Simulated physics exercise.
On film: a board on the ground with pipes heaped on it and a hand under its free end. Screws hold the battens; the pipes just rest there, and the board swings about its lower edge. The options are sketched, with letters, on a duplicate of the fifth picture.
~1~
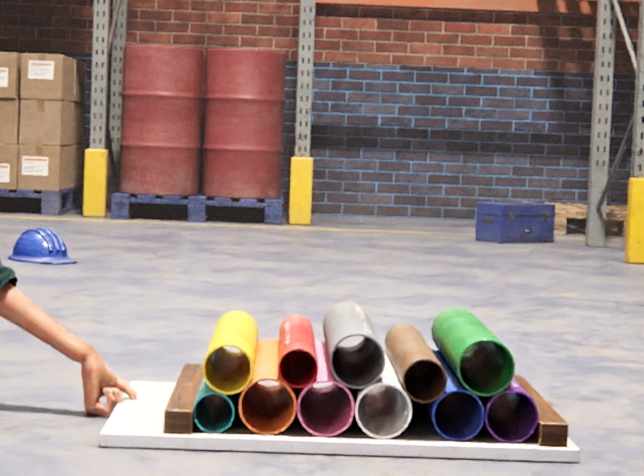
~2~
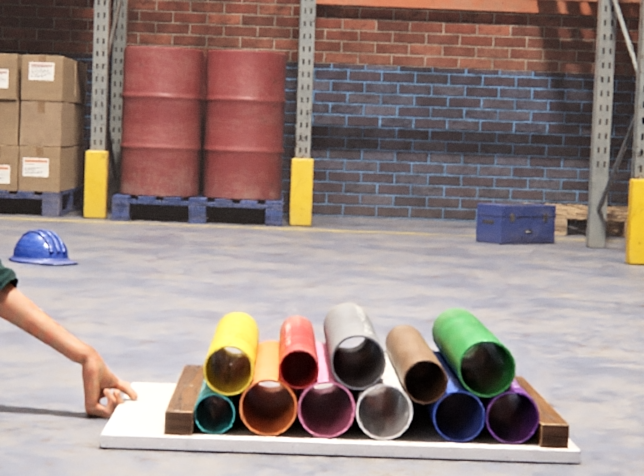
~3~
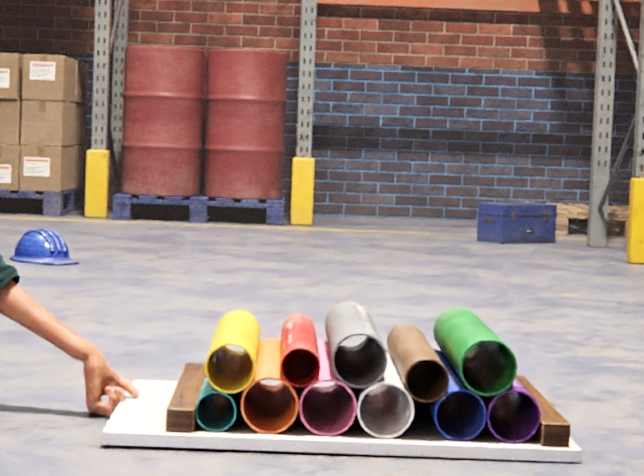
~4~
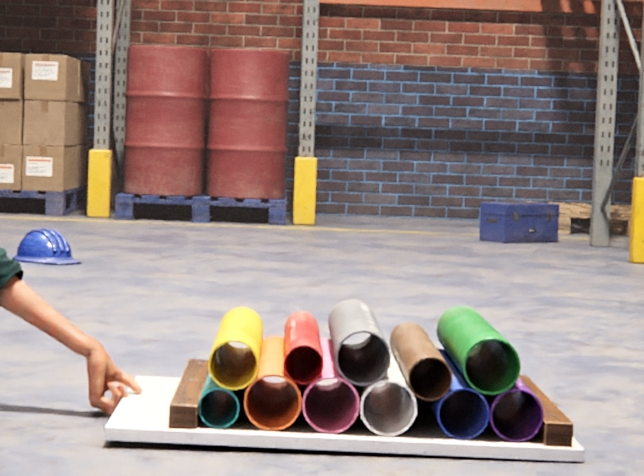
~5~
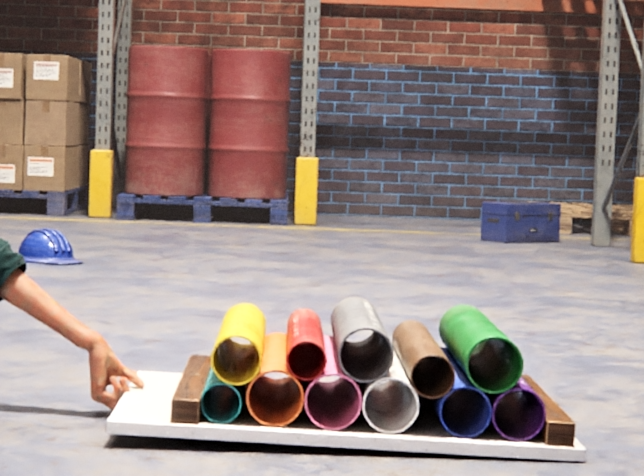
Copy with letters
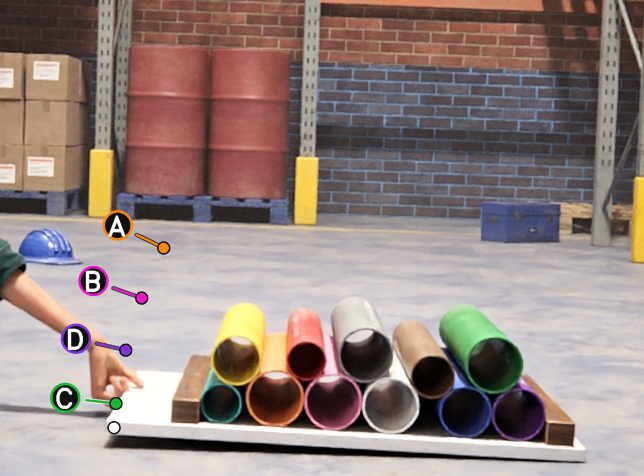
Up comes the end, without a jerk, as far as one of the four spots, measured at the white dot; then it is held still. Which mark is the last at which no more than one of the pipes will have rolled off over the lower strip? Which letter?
The highest mark that will do is A.
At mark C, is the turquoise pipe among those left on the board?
Yes.
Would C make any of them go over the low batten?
No.
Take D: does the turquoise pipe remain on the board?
Yes.
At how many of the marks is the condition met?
The number is four.
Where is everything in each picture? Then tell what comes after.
The first frame shows blue pipe (458, 415); purple pipe (512, 416); red pipe (299, 368).
The second frame shows red pipe (299, 369); green pipe (487, 368).
The third frame shows board (338, 406); turquoise pipe (216, 411); orange pipe (270, 405); blue pipe (460, 415).
The fourth frame shows board (341, 404); turquoise pipe (219, 408); orange pipe (273, 402).
The fifth frame shows board (343, 401); turquoise pipe (221, 403); orange pipe (275, 398).
On the copy, A at (164, 248); B at (142, 298); C at (116, 404); D at (126, 350); the white dot at (114, 427).
On A. First, board at 15°.
Then, board at 24°.
Finally, board at 24°, none over the low batten.
By contrast, B none over the low batten; C none over the low batten; D none over the low batten.
